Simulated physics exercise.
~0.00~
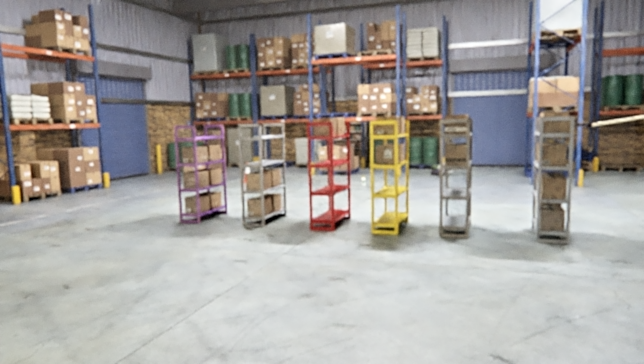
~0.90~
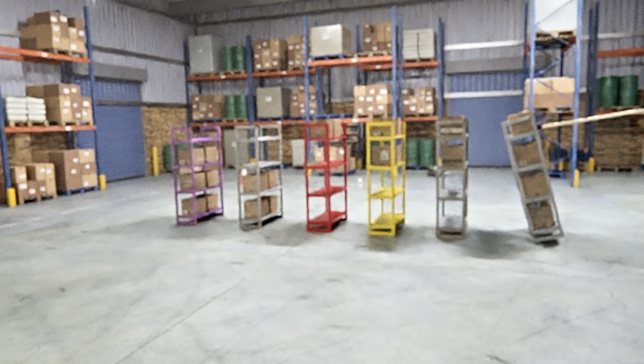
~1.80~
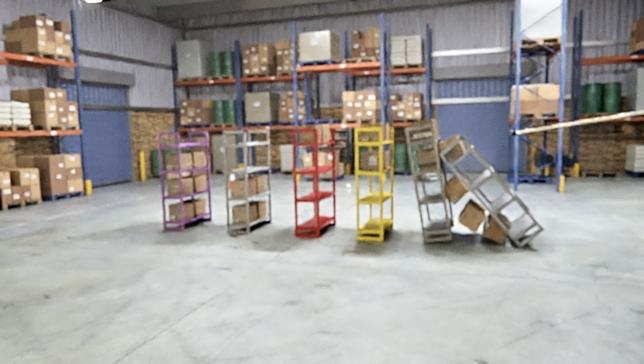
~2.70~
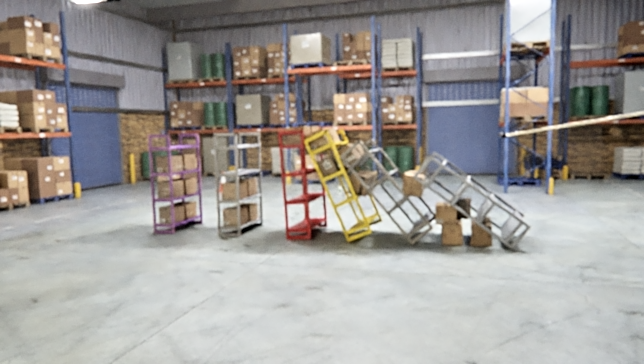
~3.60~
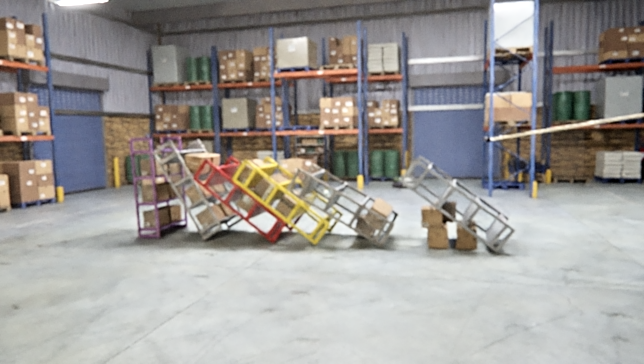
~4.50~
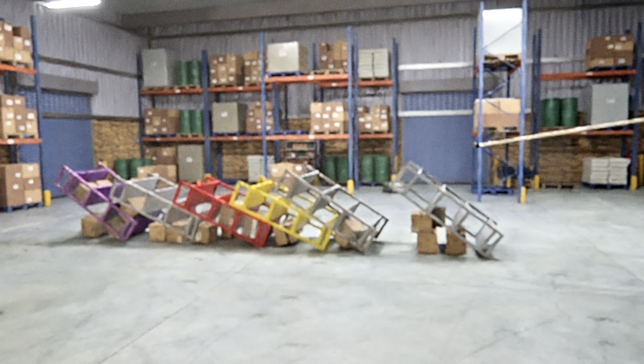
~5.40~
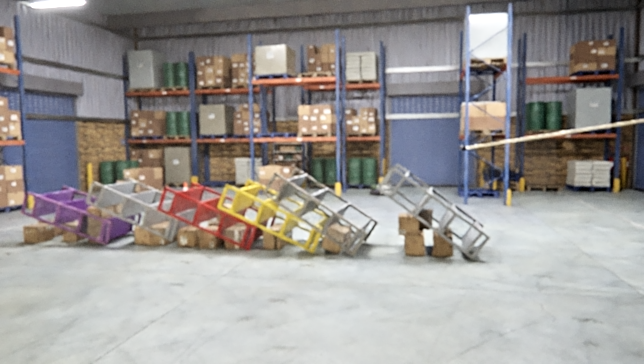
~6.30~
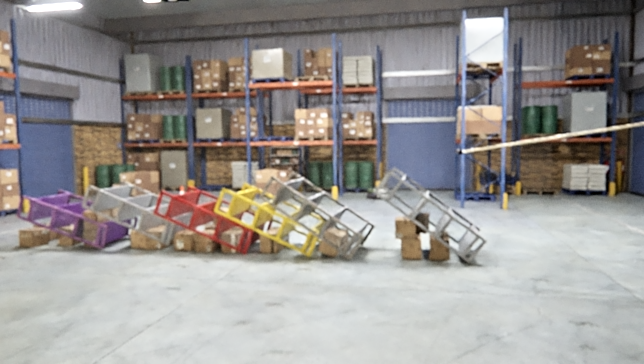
Tall pallet racks stacked with cartons and green drums line the back of a warehouse, seen from across its pale concrete floor. Six open shelf units holding cartons stand in a row, purple at far left, then grey, red, yellow and two more grey, with a long pale bar at the right. The rightmost grey unit tips left into its neighbour, spilling cartons. The lean passes leftward through the yellow, red and grey units to the purple one, which topples last. All six end slanted over to the left, cartons scattered beneath them, the rightmost propped apart.
